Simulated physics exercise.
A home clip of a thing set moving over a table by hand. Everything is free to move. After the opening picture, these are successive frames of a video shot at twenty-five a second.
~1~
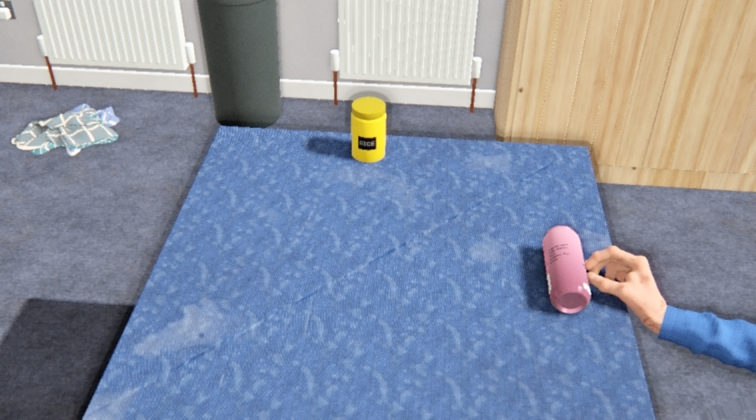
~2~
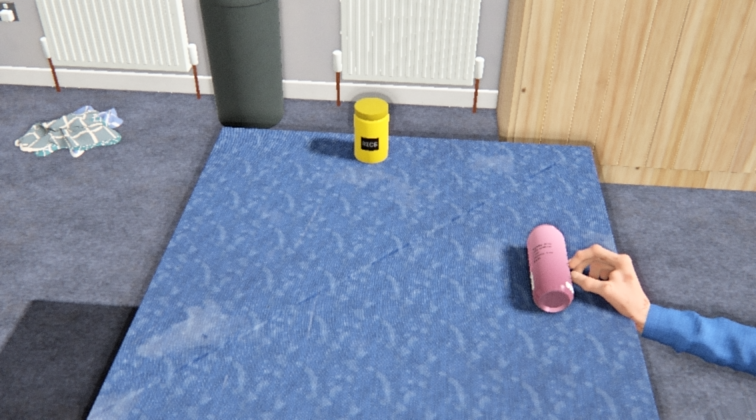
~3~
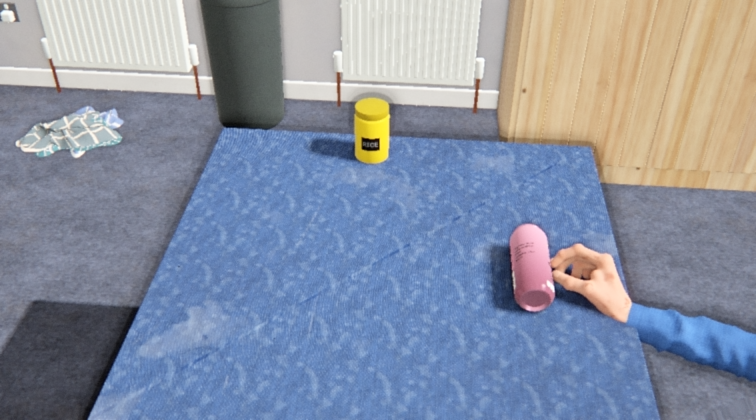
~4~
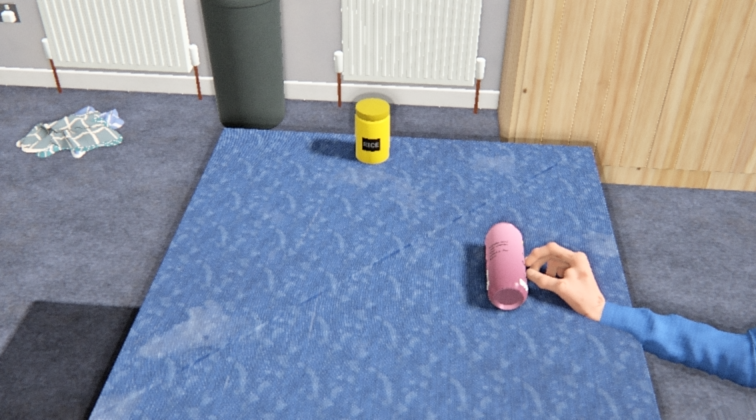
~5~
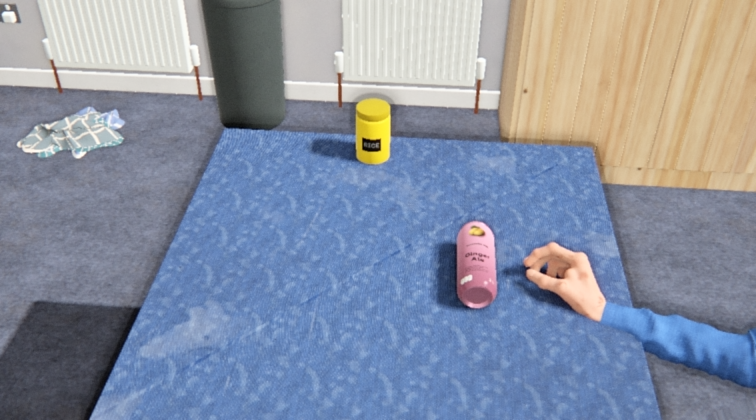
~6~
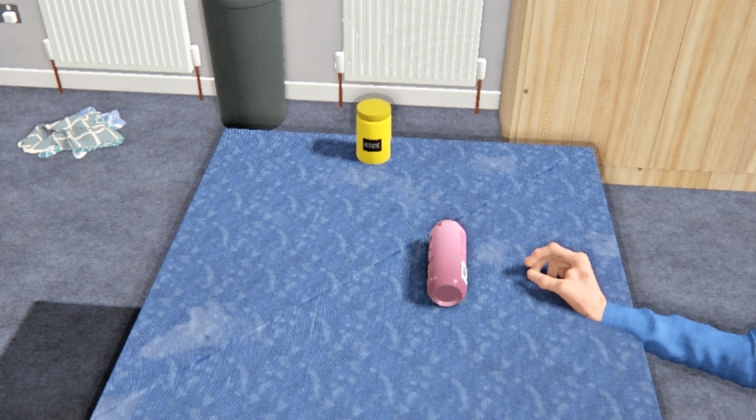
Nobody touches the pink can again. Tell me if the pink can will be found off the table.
The pink can goes over the edge.
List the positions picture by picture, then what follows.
The first picture shows under the hand; pink can (566, 269).
The second picture shows under the hand; pink can (550, 267).
The third picture shows under the hand; pink can (531, 267).
The fourth picture shows pink can (506, 265).
The fifth picture shows pink can (476, 264) moved about its own width.
The sixth picture shows pink can (447, 262) moved about its own width.
Then, 0.20 s later than the last frame, pink can moved well along near (308, 254).
Then, 0.40 s later than the last frame, pink can moved well along near (181, 246).
Then, 0.70 s later than the last frame, pink can now off the table.
Then, 0.90 s later than the last frame, things are still on the move.
When it is over, off the table, pink can.
